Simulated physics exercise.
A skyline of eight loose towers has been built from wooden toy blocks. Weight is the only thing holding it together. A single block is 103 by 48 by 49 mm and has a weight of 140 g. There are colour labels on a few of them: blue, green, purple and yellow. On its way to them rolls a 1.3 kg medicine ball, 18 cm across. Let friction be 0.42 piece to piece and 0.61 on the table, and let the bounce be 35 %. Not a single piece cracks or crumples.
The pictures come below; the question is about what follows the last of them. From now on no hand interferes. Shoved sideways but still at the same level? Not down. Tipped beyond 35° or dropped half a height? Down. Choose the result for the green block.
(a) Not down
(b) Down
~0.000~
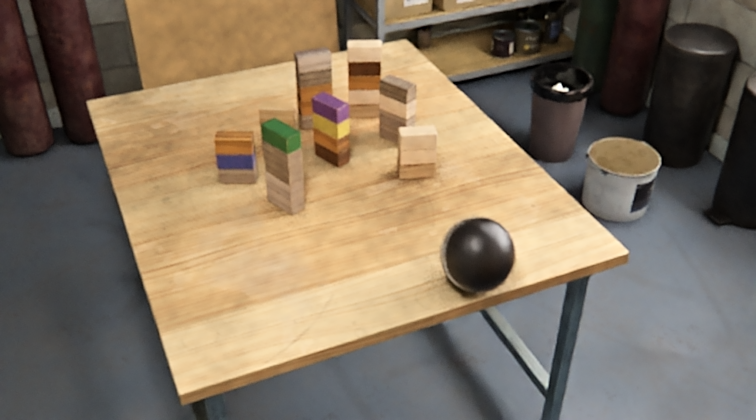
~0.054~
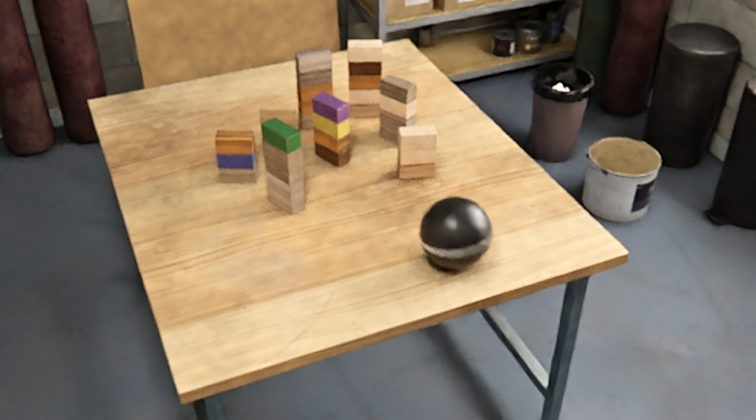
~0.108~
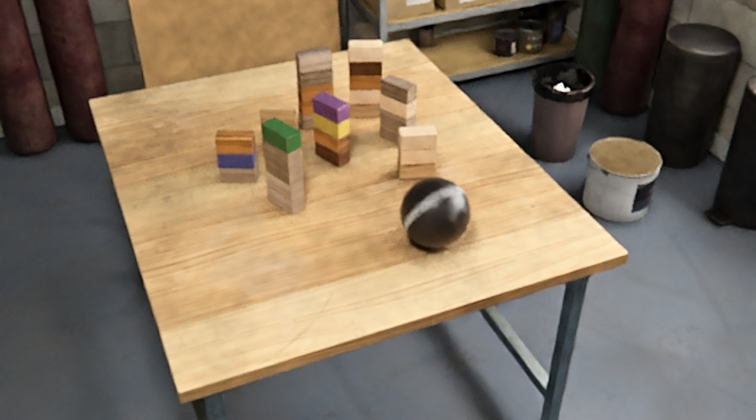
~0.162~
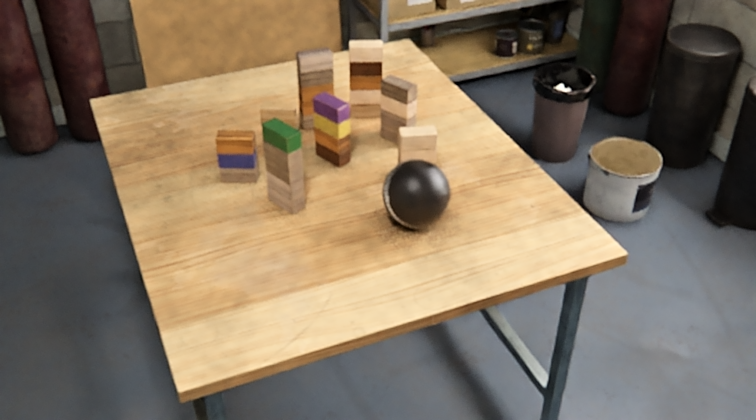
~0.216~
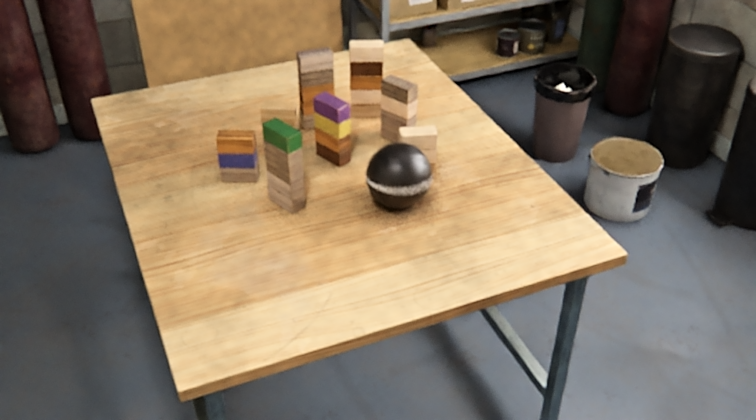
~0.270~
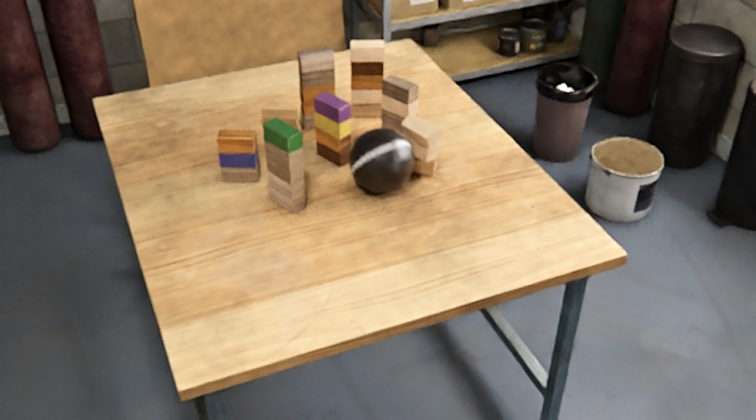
Not down (a).
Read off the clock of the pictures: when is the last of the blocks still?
Roughly 1.5 s.
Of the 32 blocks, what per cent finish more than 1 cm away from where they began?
20 in a hundred.
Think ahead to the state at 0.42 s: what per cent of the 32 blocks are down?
By then 5 %.
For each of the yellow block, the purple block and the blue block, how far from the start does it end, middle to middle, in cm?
The yellow one ends 52 cm from where it began, the purple one 18 cm, and the blue one 0 cm.
By 0.34 s, ball still moving; none of the 32 blocks down, 7 disturbed; green block unmoved; purple block tilted 8°.
By 0.42 s, ball still moving; 1 of the 32 blocks down; green block unmoved; purple block tilted 64°.
By 0.56 s, ball still moving; 5 of the 32 blocks down; green block unmoved; purple block on its side.
By 1.08 s, ball still moving; 5 of the 32 blocks down; green block unmoved; purple block upside down.
When it is over (1.9 s), ball at rest; 5 of the 32 blocks down; green block unmoved; purple block upside down; yellow block on its side. In pixels of the last frame, middles, green block near (283, 136), purple block near (324, 120).
